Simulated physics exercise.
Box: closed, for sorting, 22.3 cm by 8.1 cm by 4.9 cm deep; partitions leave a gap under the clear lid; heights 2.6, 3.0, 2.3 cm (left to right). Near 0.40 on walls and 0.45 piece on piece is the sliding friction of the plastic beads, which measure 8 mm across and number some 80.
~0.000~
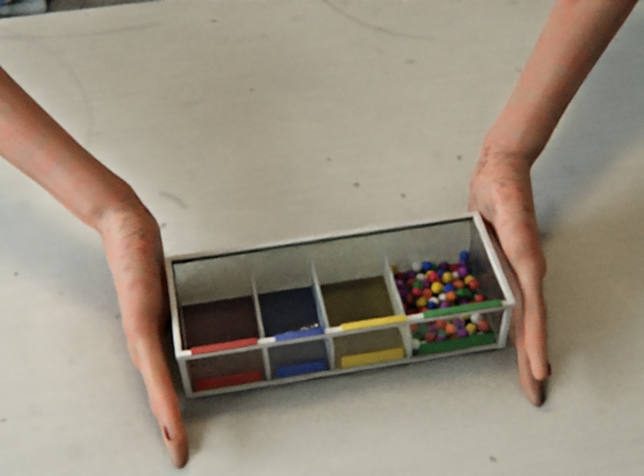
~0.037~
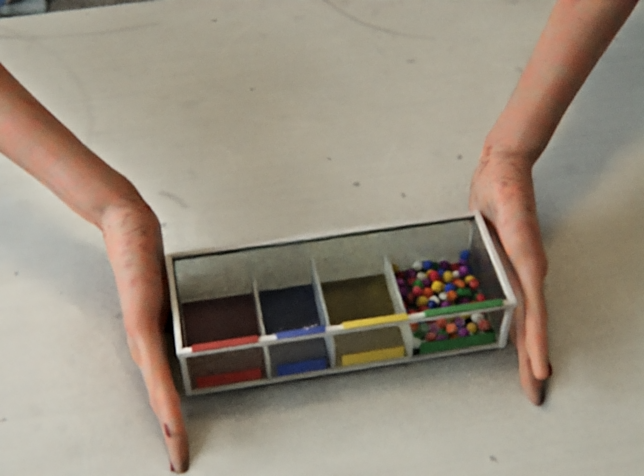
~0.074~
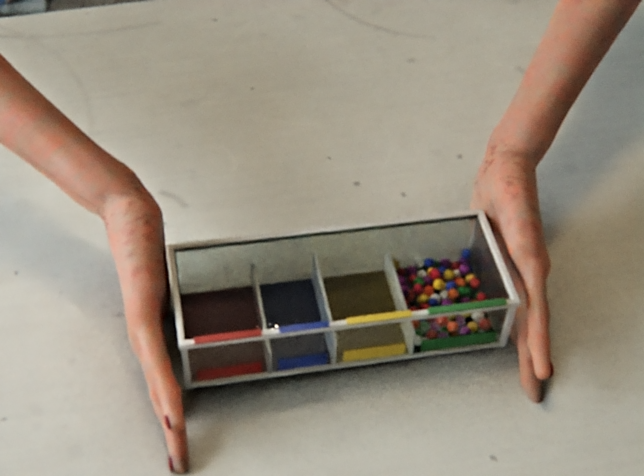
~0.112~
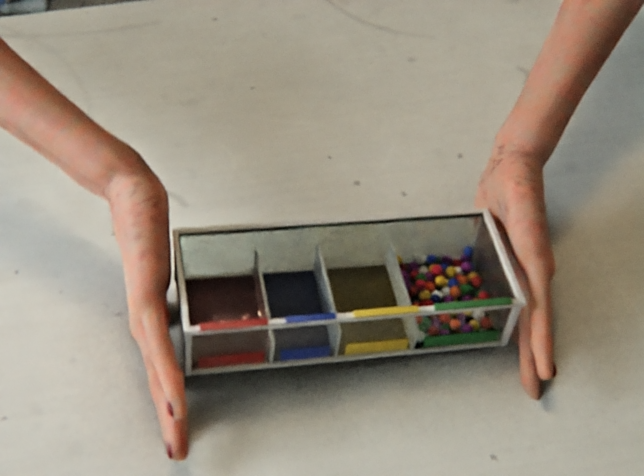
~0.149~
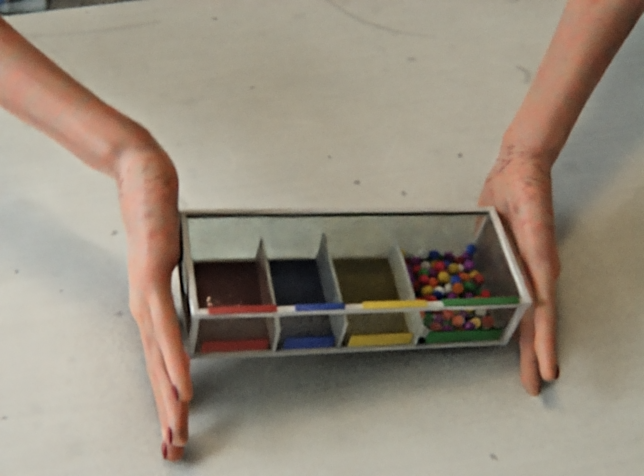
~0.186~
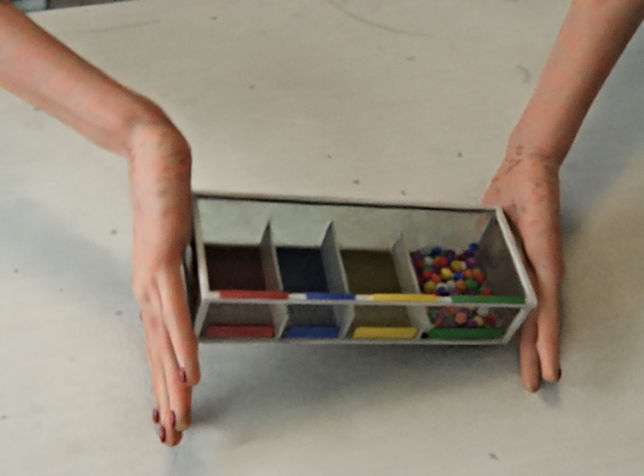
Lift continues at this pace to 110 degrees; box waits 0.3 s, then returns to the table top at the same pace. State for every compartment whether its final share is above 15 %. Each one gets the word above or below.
Results: Red below; blue below; green above; yellow below.
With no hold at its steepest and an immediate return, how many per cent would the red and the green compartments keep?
You'd end up with red at 0 per cent and green at 100 per cent.
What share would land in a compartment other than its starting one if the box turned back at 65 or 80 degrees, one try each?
Close to 0 in a hundred first, and 0 in a hundred second.
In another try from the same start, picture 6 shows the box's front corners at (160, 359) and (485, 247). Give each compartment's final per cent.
Final per cent - red: 100; blue: 0; green: 0; yellow: 0.
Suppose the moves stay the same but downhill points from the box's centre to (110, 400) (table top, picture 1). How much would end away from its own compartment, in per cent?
Something like 100 in a hundred.
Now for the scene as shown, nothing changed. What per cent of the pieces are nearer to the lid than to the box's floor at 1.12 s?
Estimate: Near 70 per cent.
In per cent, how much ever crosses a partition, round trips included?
Around 0 percent.
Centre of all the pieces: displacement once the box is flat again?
Displacement: Near 1.0 cm.
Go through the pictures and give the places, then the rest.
In the first picture, box tilt 0 degrees, front corners at (182, 354) and (508, 302); green 100 %.
In the second picture, box tilt 1 degrees, front corners at (183, 351) and (509, 302).
In the third picture, box tilt 3 degrees, front corners at (185, 342) and (512, 301).
In the fourth picture, box tilt 7 degrees, front corners at (190, 329) and (518, 300), lowest corner right front.
In the fifth picture, box tilt 11 degrees, front corners at (198, 312) and (524, 300), lowest corner right front.
In the sixth picture, box tilt 16 degrees, front corners at (209, 294) and (529, 301), lowest corner right front; green 100 %. The box's pace is about 130 degrees a second.
Then, at 1.12 s, tilt 110 degrees; green 100 %.
After 1.74 s, tilt 58 degrees; green 100 %.
After 2.40 s, tilt 0 degrees; green 100 %.
In the end, at 3.0 s, red 0 %, blue 0 %, green 100 %, yellow 0 %.
